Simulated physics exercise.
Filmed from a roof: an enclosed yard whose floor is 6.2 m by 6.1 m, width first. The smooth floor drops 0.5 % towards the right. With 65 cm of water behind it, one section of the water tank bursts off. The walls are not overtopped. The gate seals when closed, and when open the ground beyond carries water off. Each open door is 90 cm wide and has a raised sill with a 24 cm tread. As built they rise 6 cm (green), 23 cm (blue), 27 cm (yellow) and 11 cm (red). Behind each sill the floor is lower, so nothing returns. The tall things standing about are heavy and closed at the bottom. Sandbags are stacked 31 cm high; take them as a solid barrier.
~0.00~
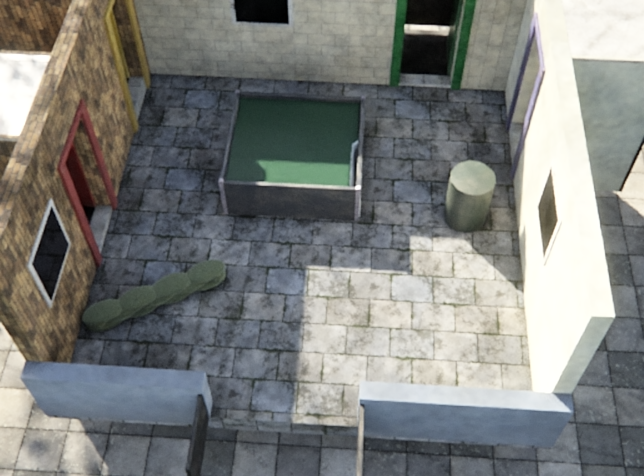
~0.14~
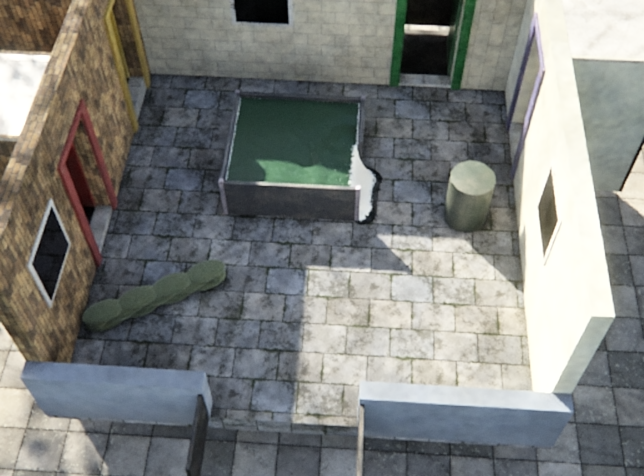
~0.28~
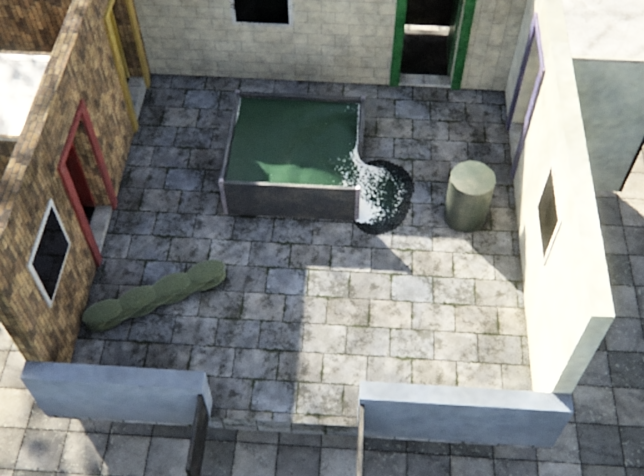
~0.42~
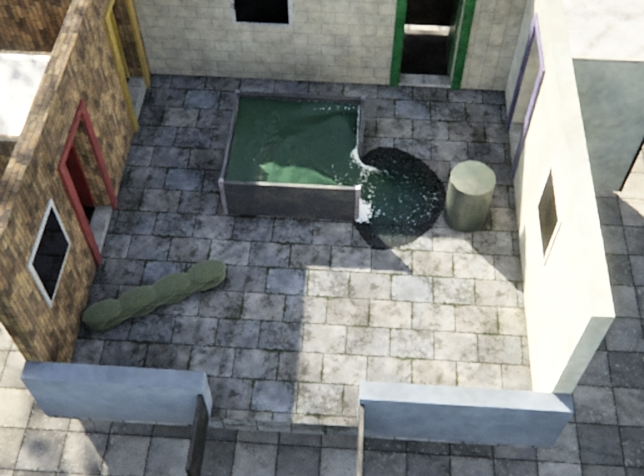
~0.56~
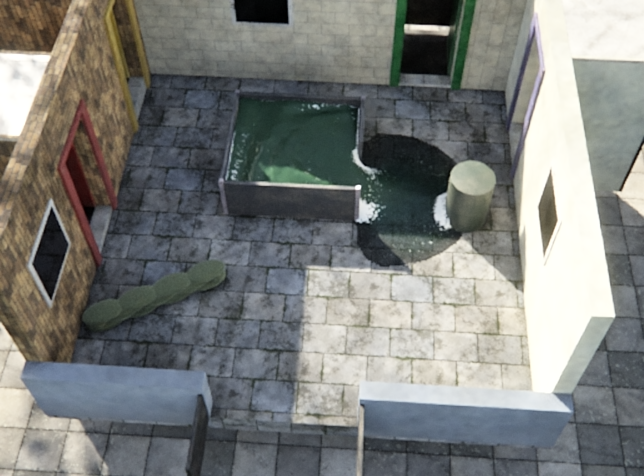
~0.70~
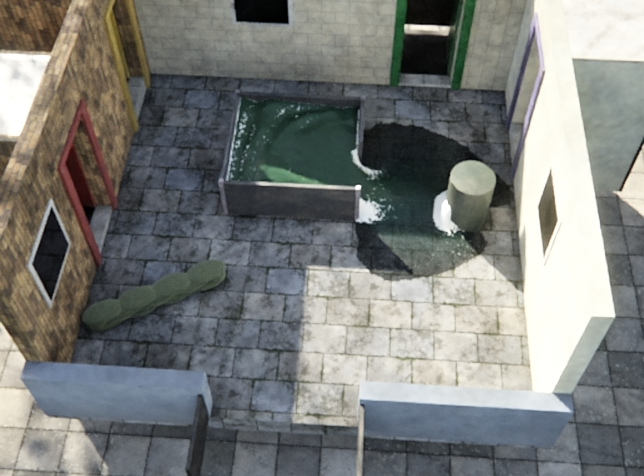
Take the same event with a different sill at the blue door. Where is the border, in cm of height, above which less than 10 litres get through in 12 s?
Some 24 cm above the ground.
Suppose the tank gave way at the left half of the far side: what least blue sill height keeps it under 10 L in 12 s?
Then roughly 14.0 cm.
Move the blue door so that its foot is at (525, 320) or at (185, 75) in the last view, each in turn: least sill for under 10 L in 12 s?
Roughly 16 and 8.0 cm.
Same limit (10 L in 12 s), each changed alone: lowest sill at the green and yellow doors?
About 8.5 cm at green and 8.5 cm at yellow.
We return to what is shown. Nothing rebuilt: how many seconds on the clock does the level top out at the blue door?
At about 2.0 s.
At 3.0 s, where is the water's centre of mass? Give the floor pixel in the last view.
Around (380, 201).
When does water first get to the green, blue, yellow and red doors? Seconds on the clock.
Green 2.0 s, blue 0.9 s, yellow 5.0 s, red 7.5 s.
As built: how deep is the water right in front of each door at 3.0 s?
In cm: Green 9, blue 21, yellow 0, red 0.
After 1.4 s water covers 20 % of the floor, deepest (38 cm) near (442, 208); 23 cm at the blue door, 0 litres in over its 23 cm sill.
After 3.0 s water covers 35 % of the floor, deepest (30 cm) near (491, 96); 21 cm at the blue door, 15 litres in over its 23 cm sill.
After 12.0 s water covers 95 % of the floor, deepest (10 cm) near (128, 247); 8 cm at the blue door, 16 litres in over its 23 cm sill.
At the blue door as built, the water arrived by 1.0 s and peaked near 28 cm at 2.0 s.
Run again over the same 12 s with other heights there, 21 litres in over 22 cm, 0 litres over 29.5 cm. The limit of 10 litres is kept from about 24 cm up.
